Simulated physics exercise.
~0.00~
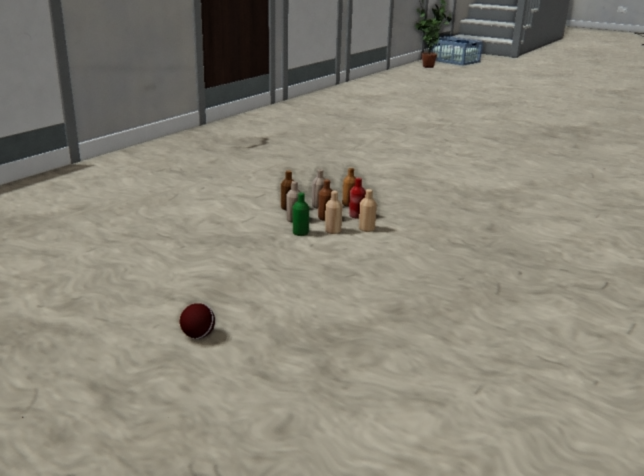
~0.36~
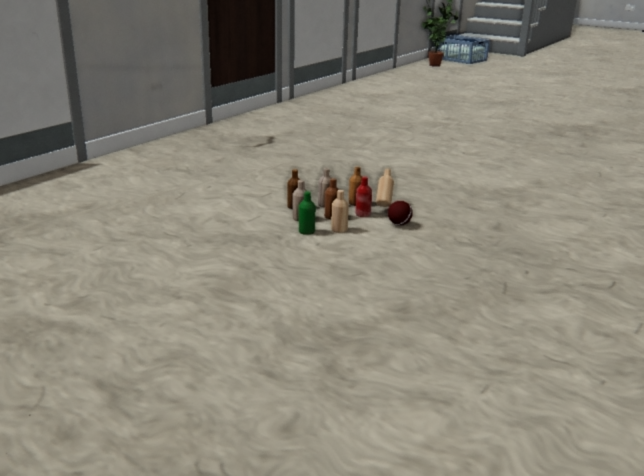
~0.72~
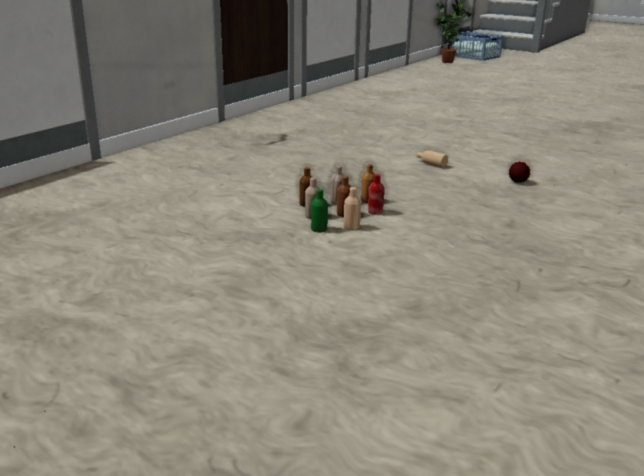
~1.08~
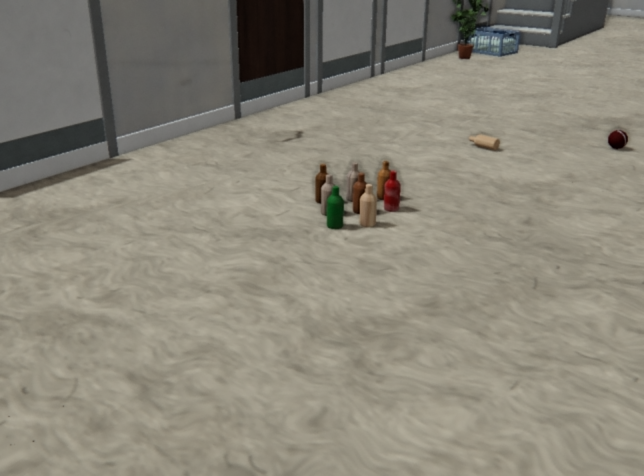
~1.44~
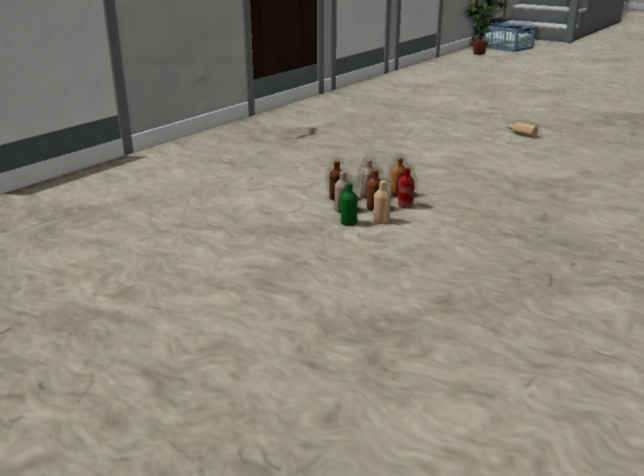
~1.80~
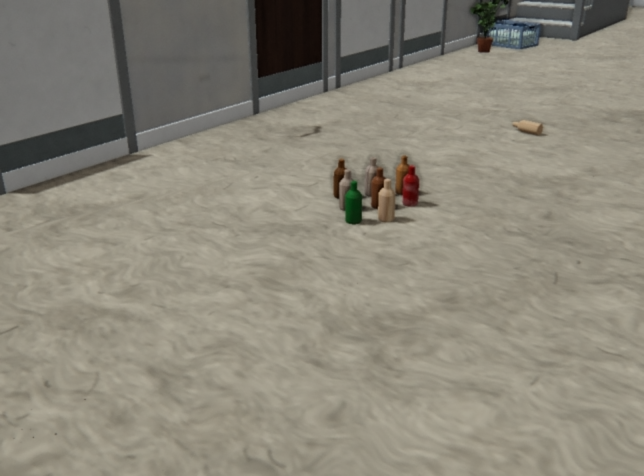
On a pale, streaky floor beside a grey wall, a dark red ball rolled into a cluster of bottle-shaped skittles and knocked one cream piece away to the right, then rolled out of view, leaving the others, including the green and red ones, standing.
